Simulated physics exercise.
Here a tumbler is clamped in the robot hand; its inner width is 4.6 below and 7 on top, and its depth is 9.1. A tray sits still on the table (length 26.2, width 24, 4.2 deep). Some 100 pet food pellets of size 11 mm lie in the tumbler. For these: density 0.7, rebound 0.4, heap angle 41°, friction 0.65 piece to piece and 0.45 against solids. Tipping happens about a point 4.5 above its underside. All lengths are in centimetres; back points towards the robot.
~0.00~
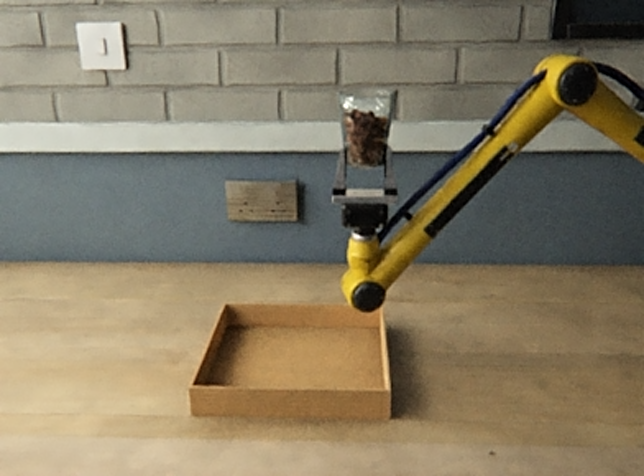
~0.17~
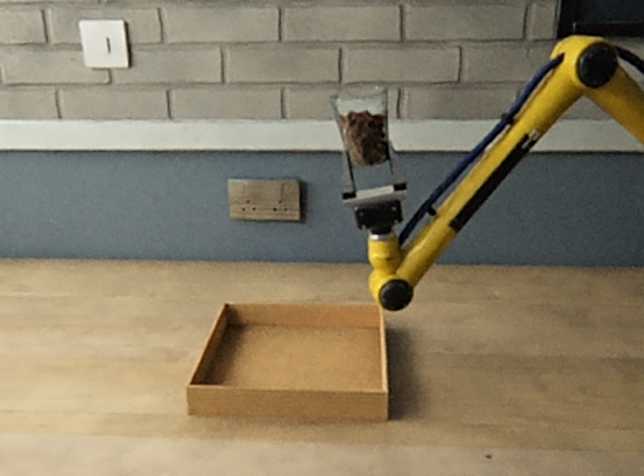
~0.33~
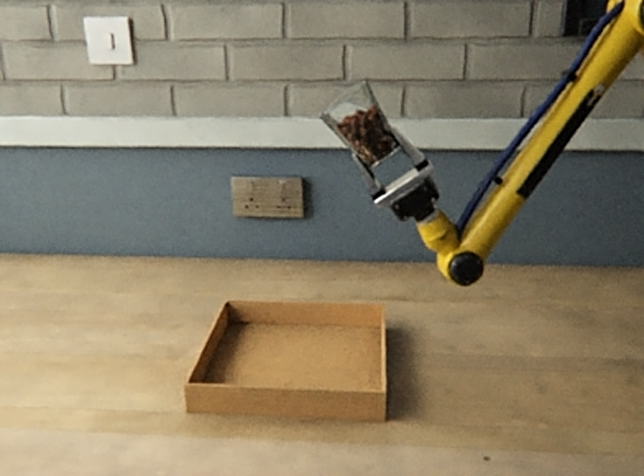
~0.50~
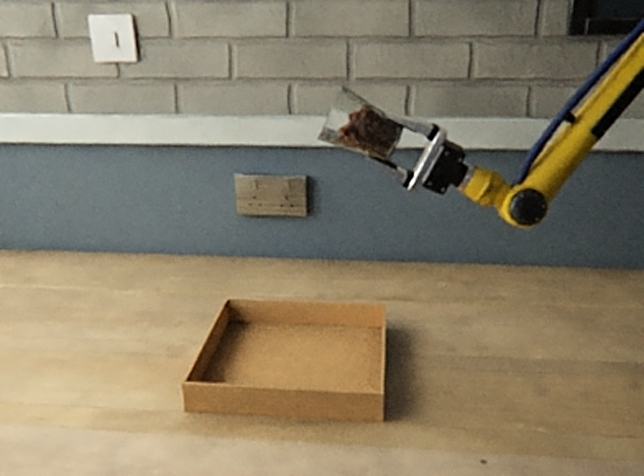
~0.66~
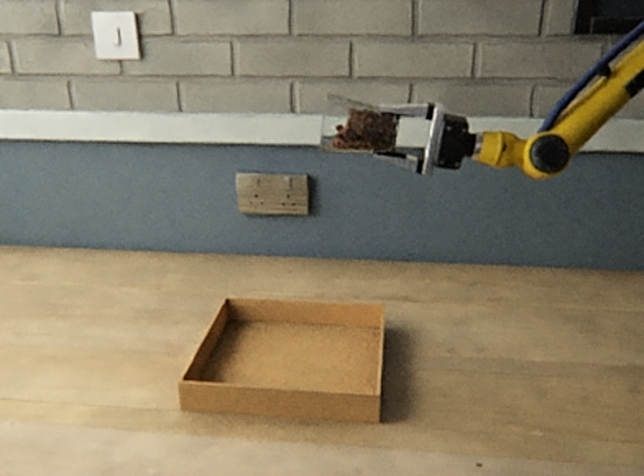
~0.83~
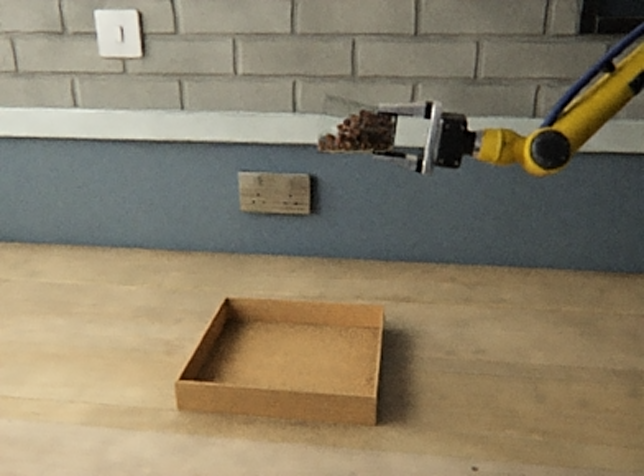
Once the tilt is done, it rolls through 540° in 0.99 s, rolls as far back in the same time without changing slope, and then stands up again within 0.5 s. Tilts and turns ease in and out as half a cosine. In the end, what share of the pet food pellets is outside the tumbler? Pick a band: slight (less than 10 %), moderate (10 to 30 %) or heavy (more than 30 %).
Heavy.
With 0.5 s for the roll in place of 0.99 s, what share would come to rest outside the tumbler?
Then: Approx. 30 %.
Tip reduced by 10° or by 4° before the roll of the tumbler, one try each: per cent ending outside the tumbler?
Some 15 and 40 per cent.
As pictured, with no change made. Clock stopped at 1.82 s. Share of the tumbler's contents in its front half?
Some 75 percent of the contents is nearer the viewer than the centre line.
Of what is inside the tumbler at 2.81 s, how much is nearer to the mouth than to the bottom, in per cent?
45 percent or so.
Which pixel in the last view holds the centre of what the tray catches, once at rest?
Centre: Close to (272, 359).
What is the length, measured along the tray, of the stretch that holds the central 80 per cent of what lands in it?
That stretch is around 14 cm long.
After 1.82 s, tipped 84°, highest piece 38 above the table; 72 in the tumbler, 27 in the tray, 6 in flight or on a rim.
After 2.81 s, tipped 84°, highest piece 37 above the table; 55 in the tray, 44 in the tumbler, 6 in flight or on a rim.
After 3.51 s, upright, highest piece 38 above the table; 64 in the tray, 41 in the tumbler.
After 4.21 s, upright, highest piece 37 above the table; 64 in the tray, 41 in the tumbler.
In the end, 64 in the tray, 41 in the tumbler. That is 61 % outside the tumbler.
